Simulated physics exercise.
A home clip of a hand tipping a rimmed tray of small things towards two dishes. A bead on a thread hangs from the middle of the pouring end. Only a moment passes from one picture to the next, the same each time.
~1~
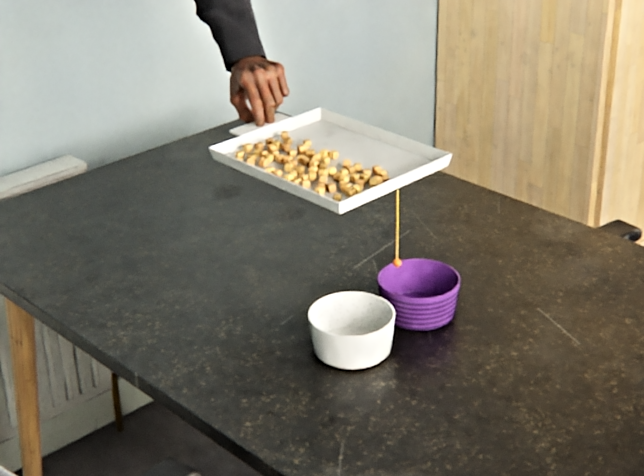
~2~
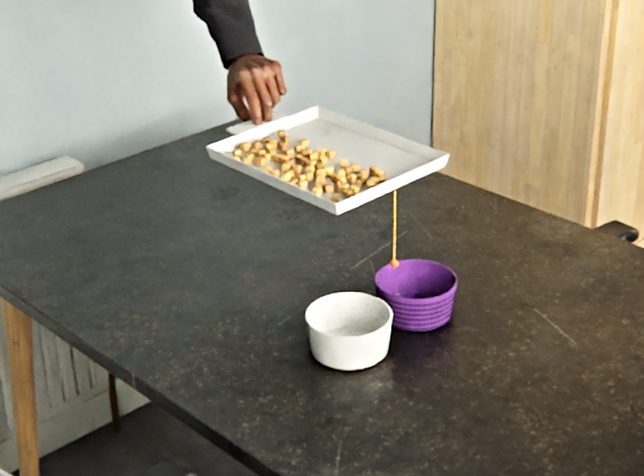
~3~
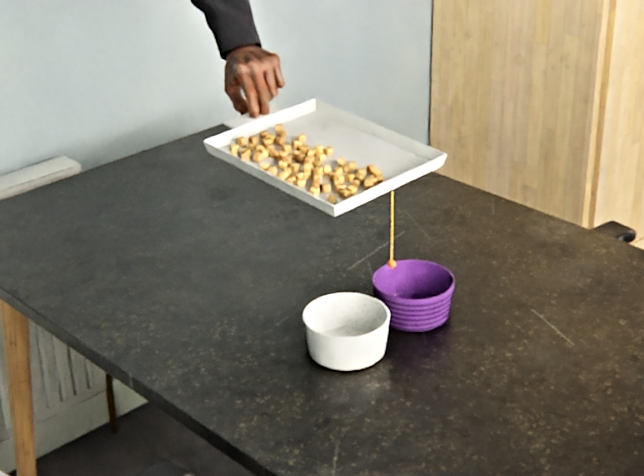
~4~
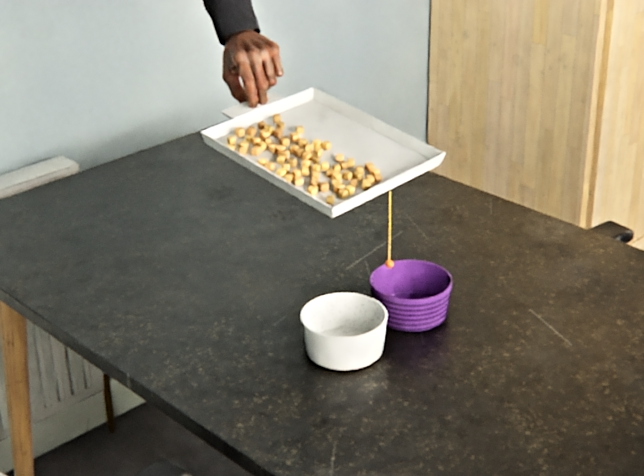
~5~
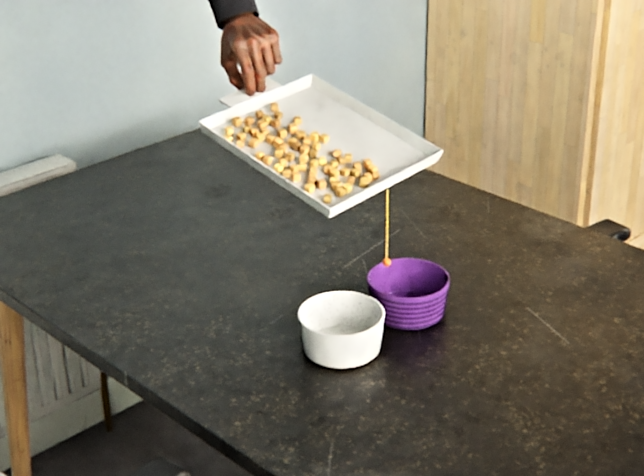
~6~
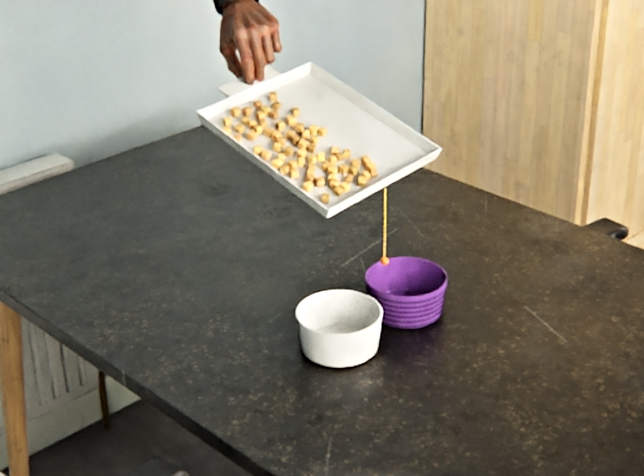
The clip opens with a hand holding a white rimmed tray of small tan cubes nearly level above a dark table, with an orange bead hanging on a thread near a white dish and a purple one. The hand then gradually tilts the tray towards its lower left corner, the cubes staying on it.
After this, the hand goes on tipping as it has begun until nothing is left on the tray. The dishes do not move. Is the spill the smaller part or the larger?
In the dishes lies the larger part of it.
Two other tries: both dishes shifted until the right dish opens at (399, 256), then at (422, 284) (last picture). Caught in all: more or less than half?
The first try: The smaller part. The second: Most of it.
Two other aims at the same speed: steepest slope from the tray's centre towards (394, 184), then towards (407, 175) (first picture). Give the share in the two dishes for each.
The first gives 30 %, the second 40 %.
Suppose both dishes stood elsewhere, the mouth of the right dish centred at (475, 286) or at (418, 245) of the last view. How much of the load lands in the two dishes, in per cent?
First some 10, then 10 per cent.
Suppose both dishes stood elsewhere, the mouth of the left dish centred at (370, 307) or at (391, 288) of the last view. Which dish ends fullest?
In turn: The left-hand dish; the left-hand dish.
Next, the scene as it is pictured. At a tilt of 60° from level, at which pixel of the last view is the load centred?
Around (334, 178).
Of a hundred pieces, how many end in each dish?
Left dish: 70 %, right dish: 10 %.
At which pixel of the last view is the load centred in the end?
Near (348, 341).
Soon, tray tipped steeply; all on the tray.
A while on, tray tipped right over; nearly all on the tray; a stray few in the left dish.
Towards the end, tray tipped past a quarter turn; about two thirds in the left dish; a small part in the right dish; about a quarter outside both.
Finally, tray tipped past a quarter turn; about two thirds in the left dish; a small part in the right dish; about a quarter outside both.
